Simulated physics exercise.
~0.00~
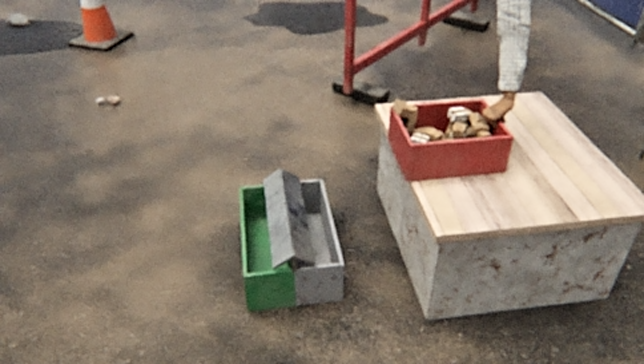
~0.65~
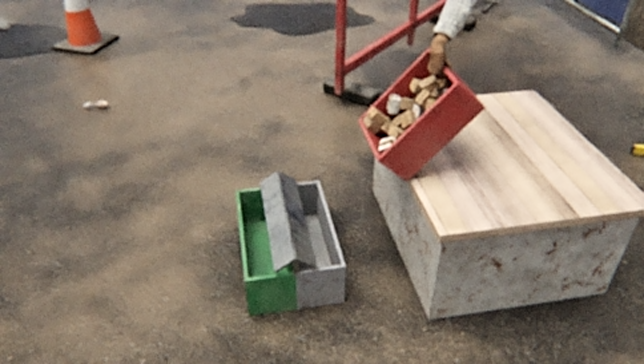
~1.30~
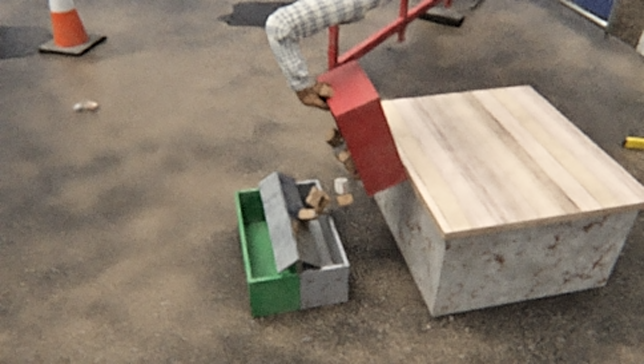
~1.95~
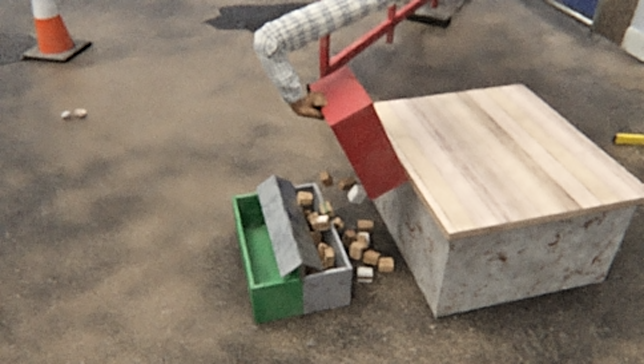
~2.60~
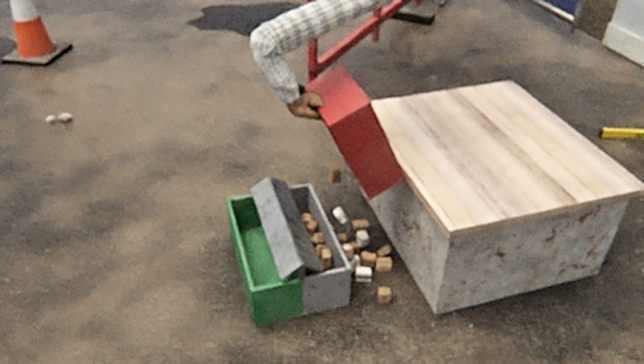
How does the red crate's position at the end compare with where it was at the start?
At the start the red crate sits upright on top of the bench. By the end it is further left, held steeply tipped over at the bench's left edge.
